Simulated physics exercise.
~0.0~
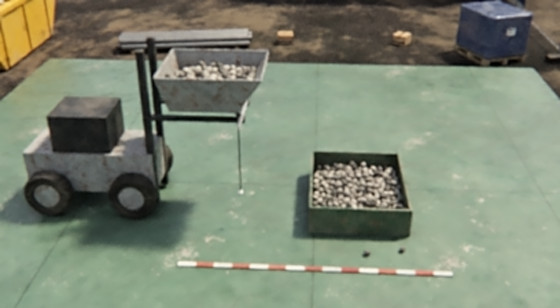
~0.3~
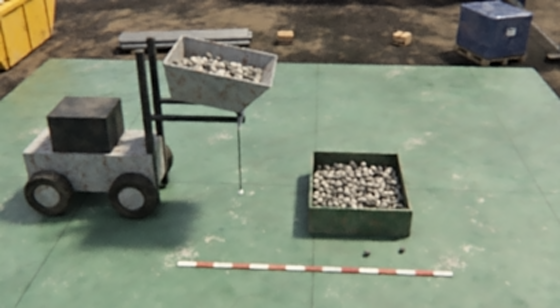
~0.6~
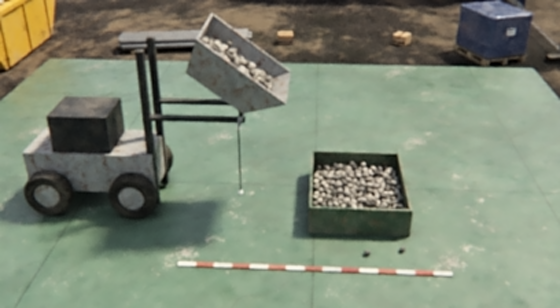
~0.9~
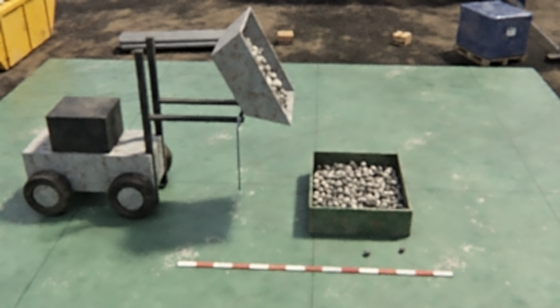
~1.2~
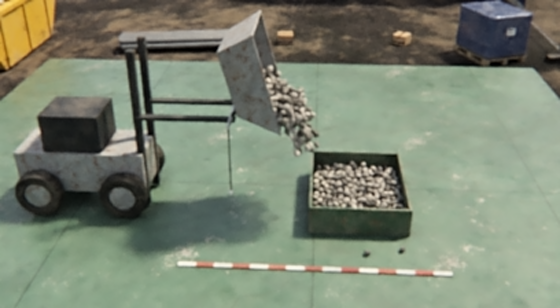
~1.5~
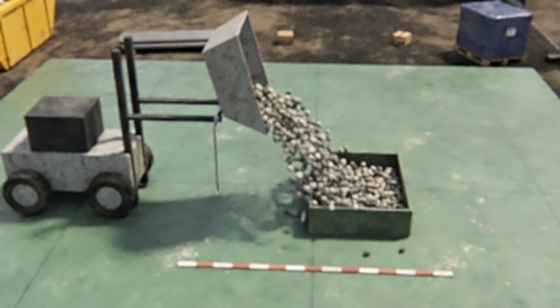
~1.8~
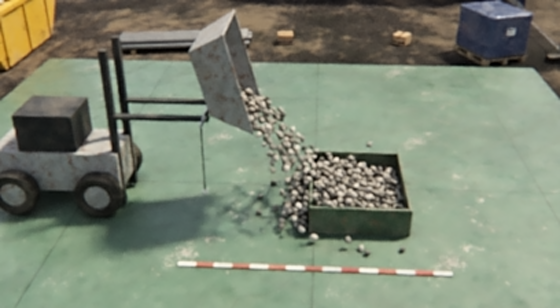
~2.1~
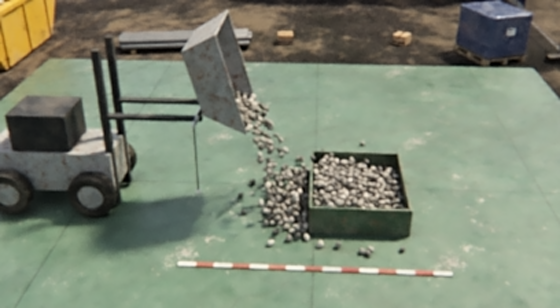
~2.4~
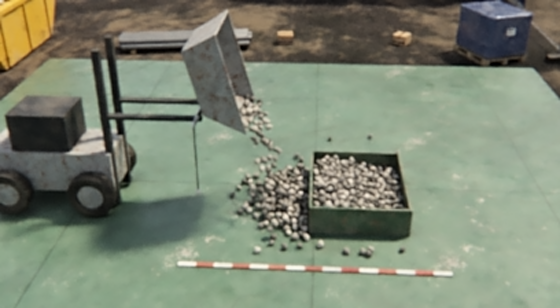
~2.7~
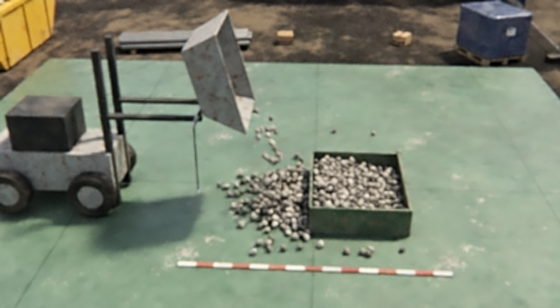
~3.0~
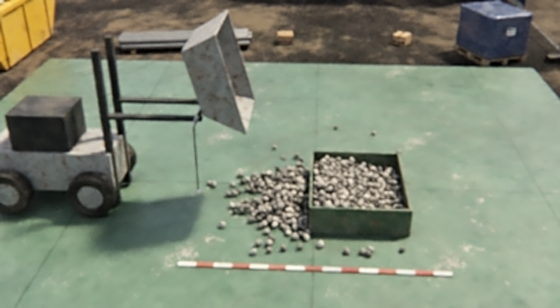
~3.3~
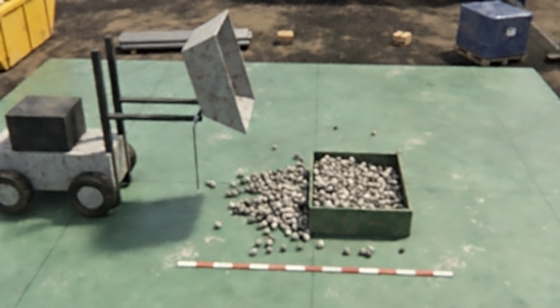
On a green floor in an outdoor yard, a small forklift holds a grey skip of pale stones up high, facing a dark green bin already filled with similar stones. The skip tips steeply forward to the right, and the stones slide towards its lower lip. As they begin pouring out, the forklift rolls back to the left, so the stream lands first in the bin and then increasingly short of it. The machine stops while the last stones drop. The skip ends empty and still tilted, with the bin heaped and a loose pile spread along its left side.
